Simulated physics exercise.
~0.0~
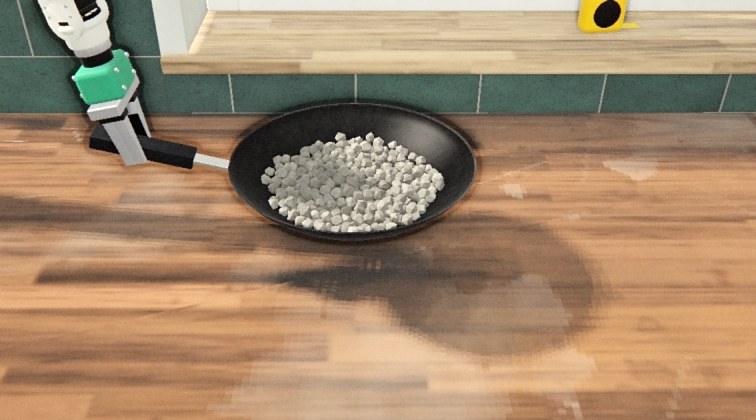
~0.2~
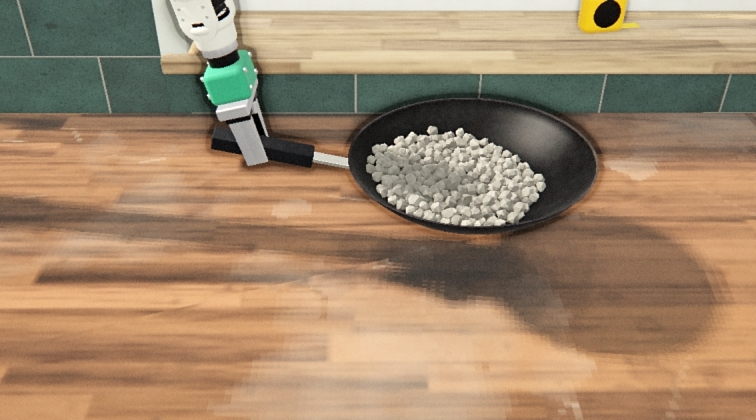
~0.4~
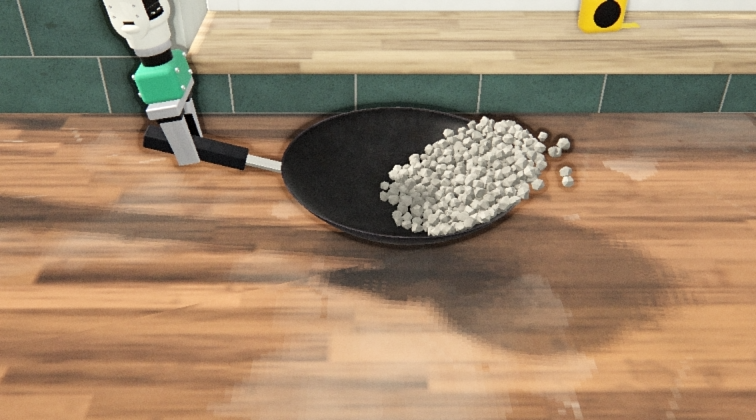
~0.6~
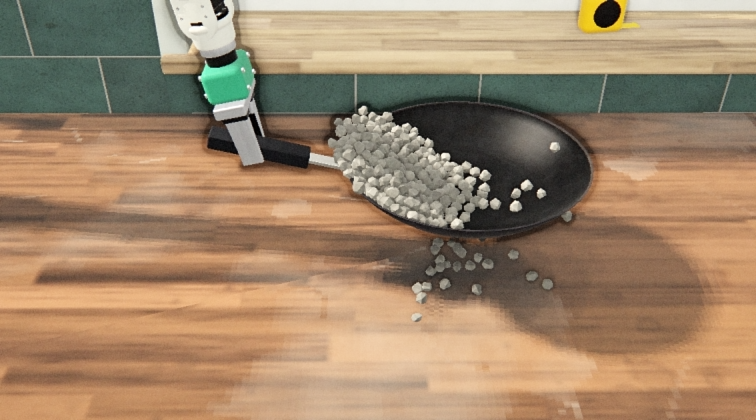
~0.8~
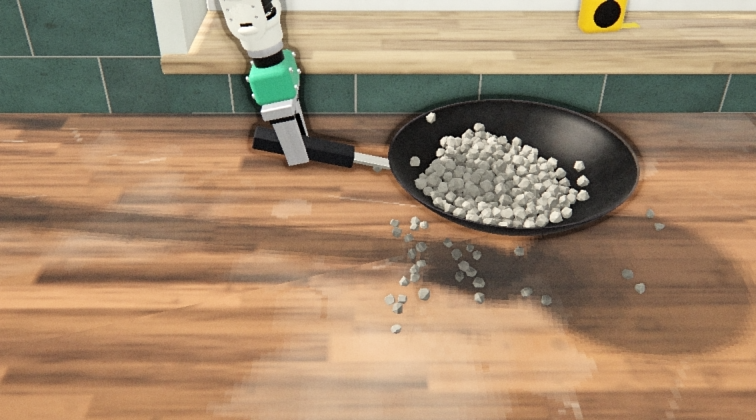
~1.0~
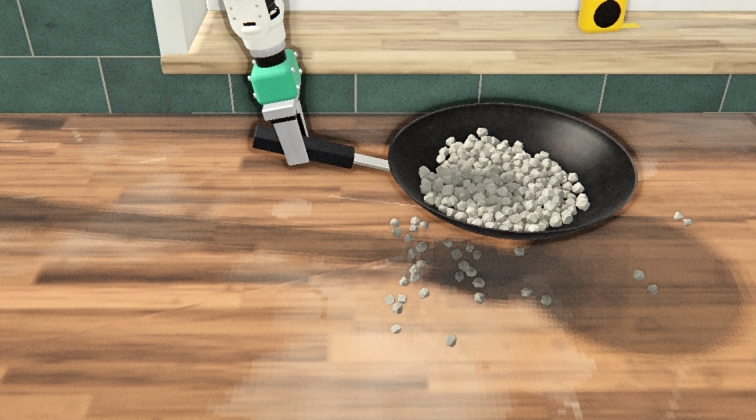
On a wooden countertop by green tiles, a robot arm holding a black pan of small pale pebbles moves it right, left, then right again, the pebbles sliding to the right side and back left, some spilling; most finally rest in the pan, with a few dozen scattered on the counter.
